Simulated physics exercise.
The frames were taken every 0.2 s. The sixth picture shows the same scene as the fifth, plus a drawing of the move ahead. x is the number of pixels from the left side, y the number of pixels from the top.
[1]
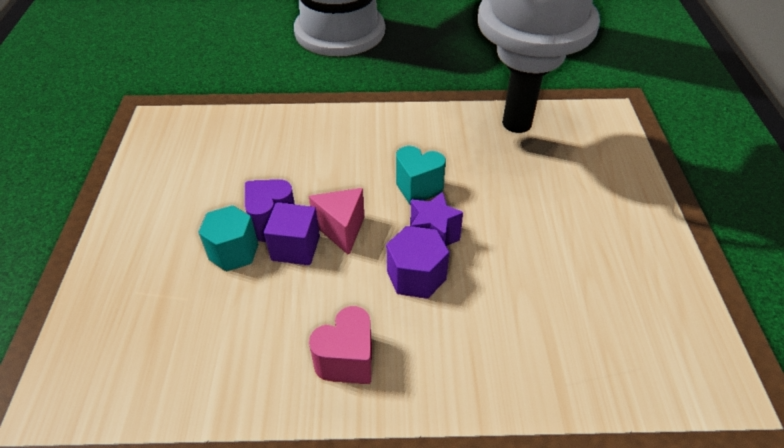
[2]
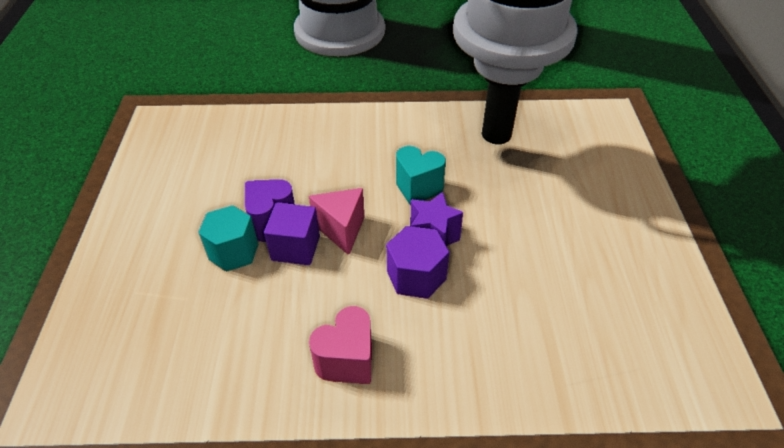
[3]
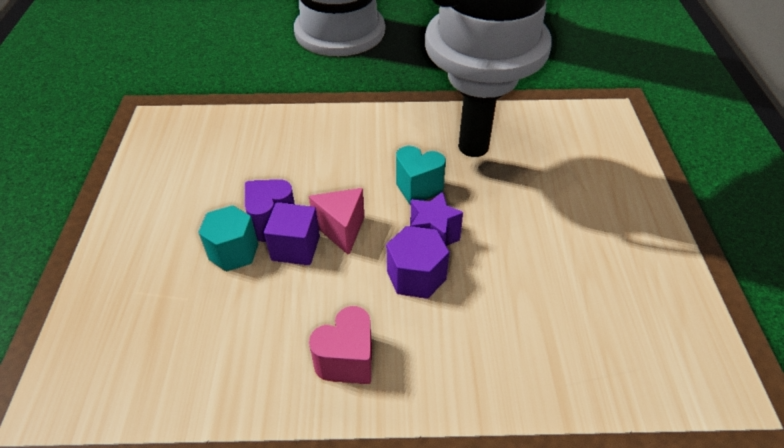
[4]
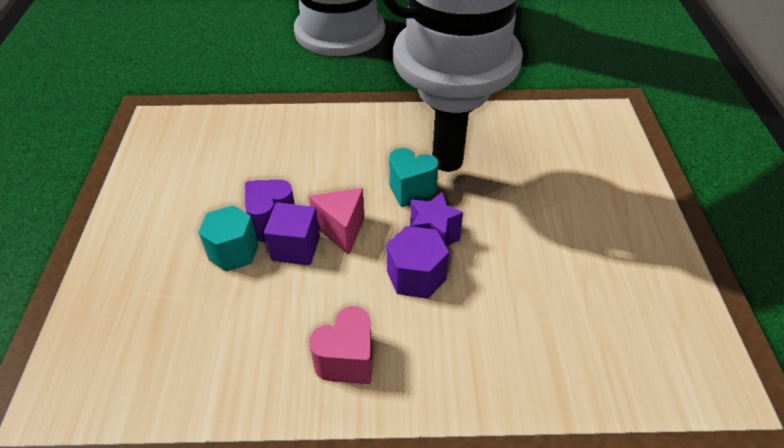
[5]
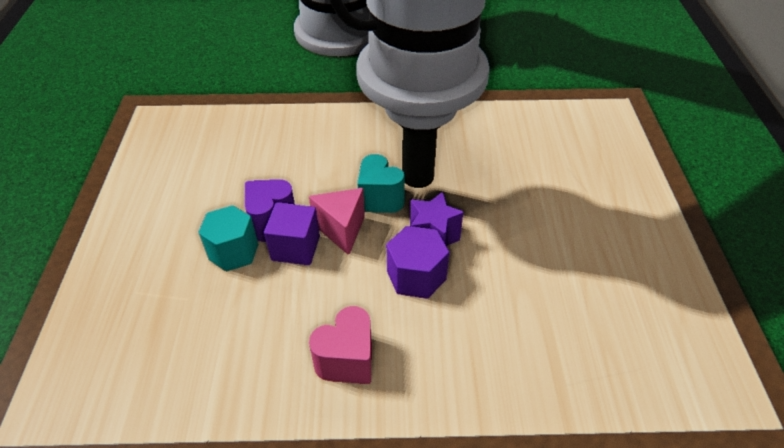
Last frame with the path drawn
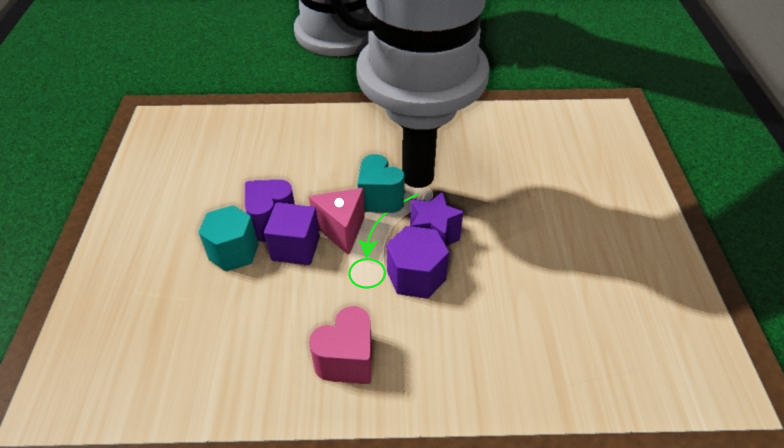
The clip opens on a wooden board scattered with purple, pink and turquoise blocks, a robot arm's black rod near the far edge. The rod moves left and toward the viewer, reaches the turquoise heart, and pushes it a short way left, close to the pink triangular block.
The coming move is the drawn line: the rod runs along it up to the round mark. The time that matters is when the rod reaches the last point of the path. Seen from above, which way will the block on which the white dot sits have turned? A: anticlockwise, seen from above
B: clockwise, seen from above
A.
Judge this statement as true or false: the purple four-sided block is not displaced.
False.
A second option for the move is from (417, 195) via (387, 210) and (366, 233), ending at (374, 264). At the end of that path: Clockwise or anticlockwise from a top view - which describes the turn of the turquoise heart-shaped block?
It makes a clockwise turn.
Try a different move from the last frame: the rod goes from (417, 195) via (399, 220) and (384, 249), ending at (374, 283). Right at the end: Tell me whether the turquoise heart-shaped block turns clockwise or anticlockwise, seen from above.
It is turned clockwise.
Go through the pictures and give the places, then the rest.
Tip of the rod at (517, 124), middles of tops, purple four-sided block at (290, 219), pink triangular block at (339, 203), turquoise heart-shaped block at (419, 159), purple hexagon at (418, 247), in the first picture.
Rod at (497, 135), nothing pushed, in the second picture.
Rod at (474, 148), nothing pushed, in the third picture.
Rod at (447, 162), turquoise heart-shaped block at (412, 162), in the fourth picture.
Rod at (418, 177), purple four-sided block at (290, 219), pink triangular block at (339, 203), turquoise heart-shaped block at (379, 171), purple hexagon at (418, 247), in the fifth picture.
The line goes from (417, 195) via (387, 212) and (369, 240), ending at (367, 273); the dot is on the pink triangular block.
On the path given first. One third of the way, rod at (386, 196); purple four-sided block at (279, 226), turned 15° clockwise; pink triangular block at (328, 208), turned 25° anticlockwise; turquoise heart-shaped block at (354, 175), turned 55° clockwise.
Two thirds of the way, rod at (368, 223); purple four-sided block at (277, 229), turned 20° clockwise; pink triangular block at (325, 207), turned 40° anticlockwise; turquoise heart-shaped block at (351, 176), turned 75° clockwise.
At the end, rod at (366, 256); purple four-sided block at (277, 229), turned 20° clockwise; pink triangular block at (323, 208), turned 30° anticlockwise; turquoise heart-shaped block at (352, 176), turned 75° clockwise; purple hexagon unmoved.
